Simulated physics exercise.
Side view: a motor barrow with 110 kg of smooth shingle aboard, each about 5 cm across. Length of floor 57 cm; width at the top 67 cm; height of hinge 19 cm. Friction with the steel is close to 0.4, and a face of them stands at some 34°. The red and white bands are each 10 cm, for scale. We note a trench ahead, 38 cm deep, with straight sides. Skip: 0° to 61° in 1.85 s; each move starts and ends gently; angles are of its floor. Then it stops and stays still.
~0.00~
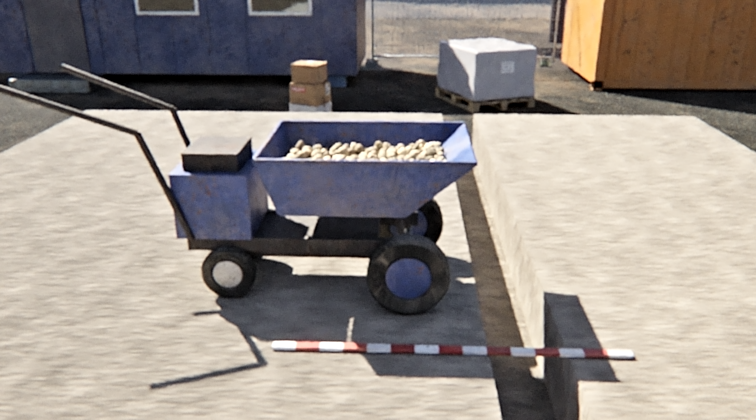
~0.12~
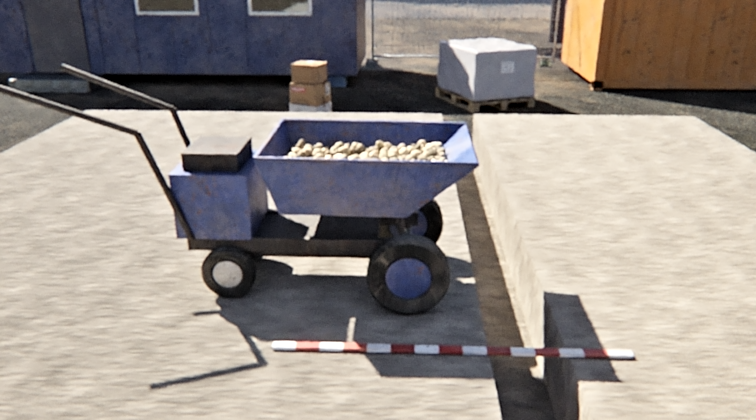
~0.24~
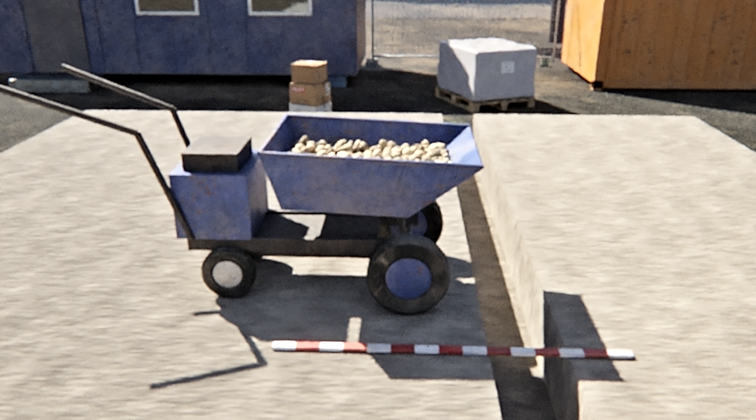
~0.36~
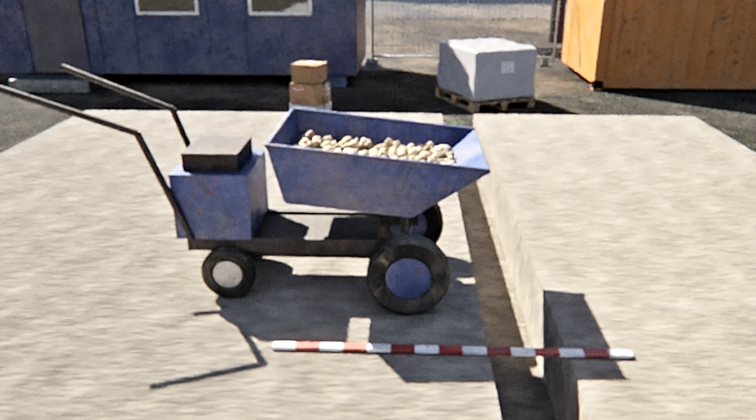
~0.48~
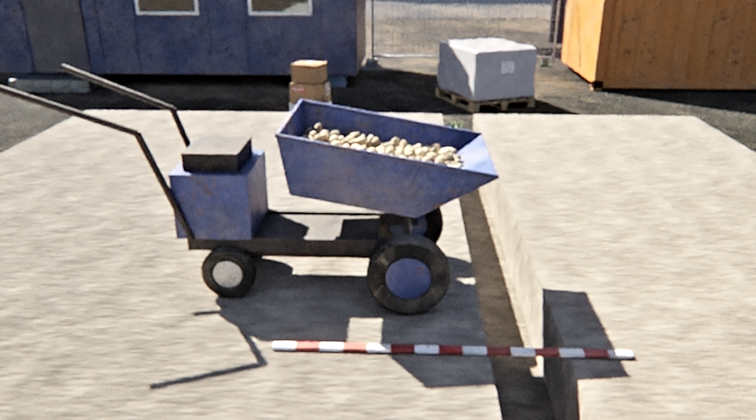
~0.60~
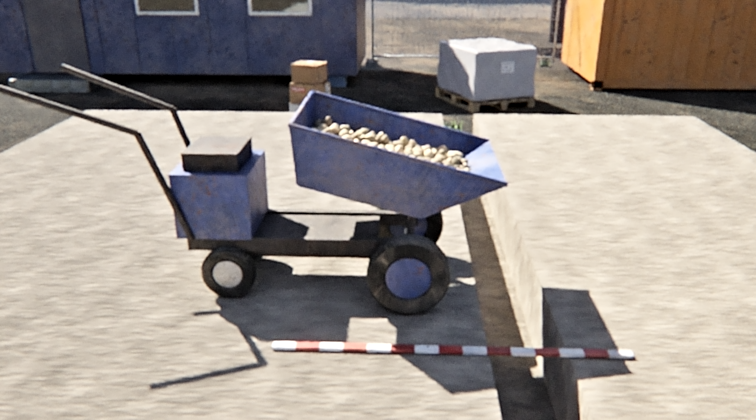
In a concrete yard beside a straight-sided trench, a blue motor barrow stands with its skip level and loaded with pale, smooth stones. The skip begins to tilt slowly, its left end rising and its lip edging right, and it steepens steadily while the stones remain inside and the wheels stay still.
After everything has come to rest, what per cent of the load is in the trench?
I would say 22 percent.
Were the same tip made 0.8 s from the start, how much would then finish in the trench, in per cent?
Roughly 10 per cent would.
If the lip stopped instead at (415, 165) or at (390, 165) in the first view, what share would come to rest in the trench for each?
95 %, then 100 %.
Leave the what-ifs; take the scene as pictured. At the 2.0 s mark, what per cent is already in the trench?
Around 0 per cent of it, at that instant.
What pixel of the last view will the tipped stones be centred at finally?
I'd point to around (583, 279).
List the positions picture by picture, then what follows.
The skip is at 0°, its lip at (477, 164); the top of the load is at (395, 151), in the first picture.
The skip is at 1°, its lip at (479, 165); the top of the load is at (382, 151); the stones move at 0.1 m/s on average, in the second picture.
The skip is at 3°, its lip at (483, 167); the top of the load is at (316, 148); the stones move at 0.2 m/s on average, in the third picture.
The skip is at 6°, its lip at (490, 171); the top of the load is at (312, 142); the stones move at 0.3 m/s on average, in the fourth picture.
Lip at (498, 177), floor tilted 10°, highest stones at (316, 136); the stones move at 0.3 m/s on average, in the fifth picture.
Lip at (507, 185), floor tilted 15°, highest stones at (326, 128); the stones move at 0.4 m/s on average, in the sixth picture.
After 1.4 s the floor is at 52°; 100 % in the skip; the foremost stones are at (539, 224).
After 2.0 s the floor is at 61°; 38 % in the skip, 2 % in the trench, 59 % past the trench; the foremost stones are at (662, 278).
After 2.3 s the floor is at 61°; 13 % in the skip, 7 % in the trench, 80 % past the trench; the foremost stones are at (747, 298).
After 4.2 s the floor is at 61°; 0 % in the skip, 22 % in the trench, 78 % past the trench; the foremost stones are past the picture's edge.
